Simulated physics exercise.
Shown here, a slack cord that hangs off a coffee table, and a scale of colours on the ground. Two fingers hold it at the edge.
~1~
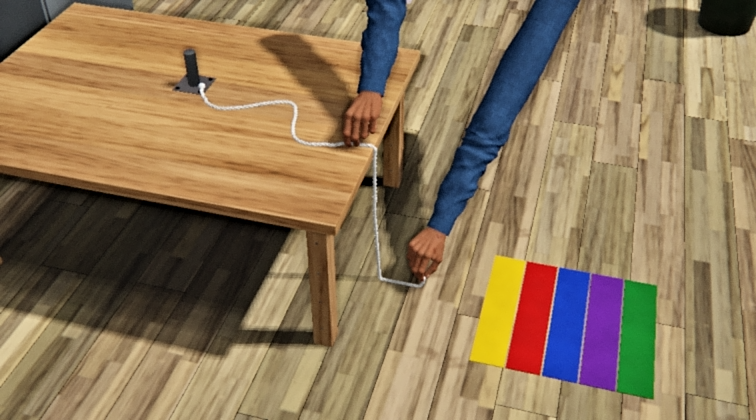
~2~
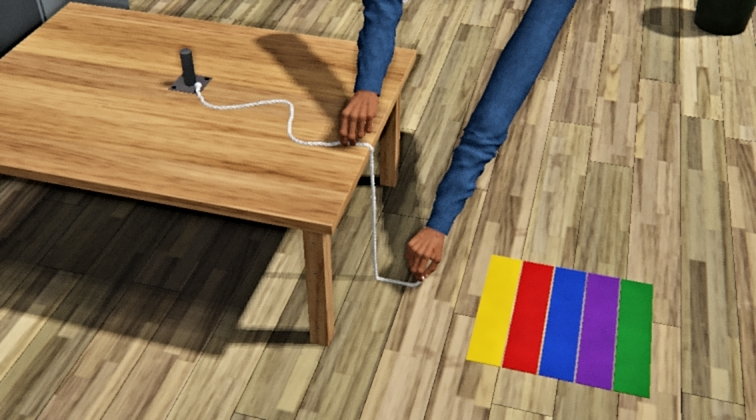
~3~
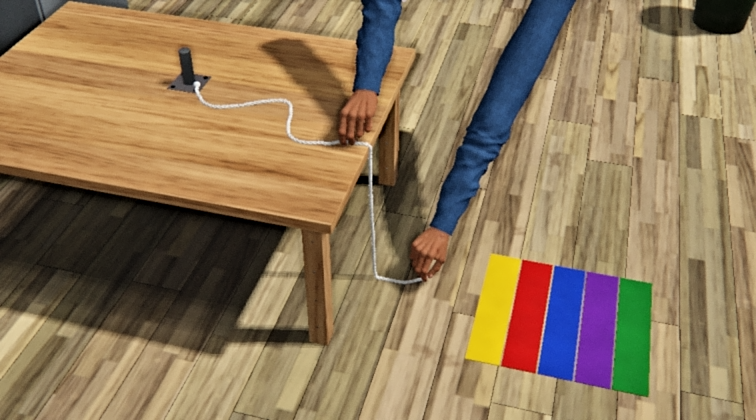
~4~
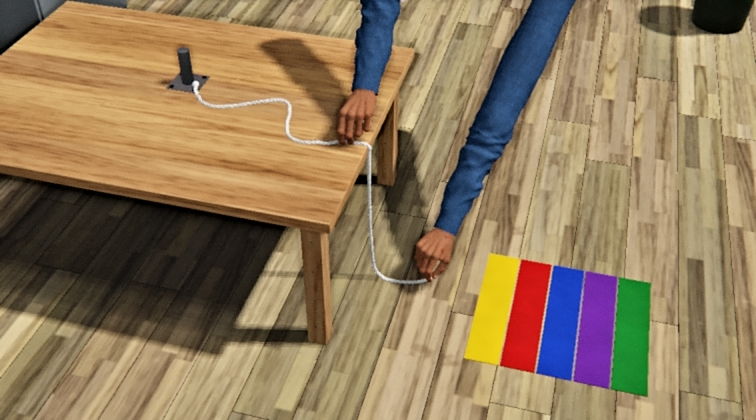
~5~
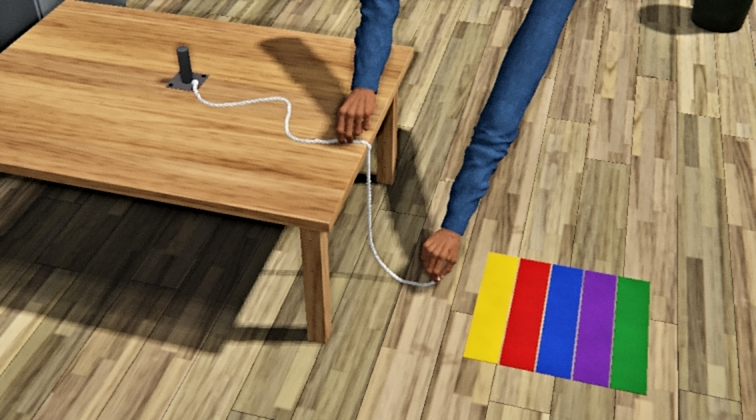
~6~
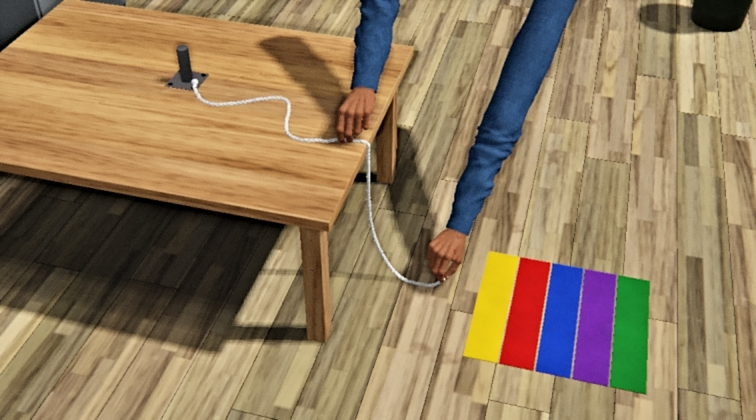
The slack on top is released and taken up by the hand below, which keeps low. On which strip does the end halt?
Over purple.
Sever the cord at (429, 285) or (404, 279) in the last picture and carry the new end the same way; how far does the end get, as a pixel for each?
About (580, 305) and (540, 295).
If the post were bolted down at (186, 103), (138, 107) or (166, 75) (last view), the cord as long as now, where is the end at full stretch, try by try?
The places are (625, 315), (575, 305) and (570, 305).
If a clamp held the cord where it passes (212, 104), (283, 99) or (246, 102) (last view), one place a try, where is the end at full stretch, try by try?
Near (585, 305), (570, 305) and (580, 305).
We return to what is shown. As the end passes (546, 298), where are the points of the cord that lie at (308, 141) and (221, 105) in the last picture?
At (371, 143), then (246, 95).
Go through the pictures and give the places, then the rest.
End (424, 277); yellow (491, 343); red (527, 350); blue (562, 358); purple (599, 366); green (636, 373), in the first frame.
End (423, 277); cord through (205, 103) (277, 102) (294, 139) (370, 149) (374, 212) (375, 268), in the second frame.
End (427, 277), in the third frame.
End (432, 278); cord through (202, 102) (275, 101) (292, 138) (368, 148) (369, 211) (374, 267), in the fourth frame.
End (438, 278), in the fifth frame.
End (444, 278); cord through (201, 100) (274, 98) (291, 136) (367, 146) (369, 209) (389, 265), in the sixth frame.
Soon after, end near (546, 298); over red.
After that, end near (582, 305); over purple.
At the stop, end near (604, 309); over purple. The end stops over the purple strip.
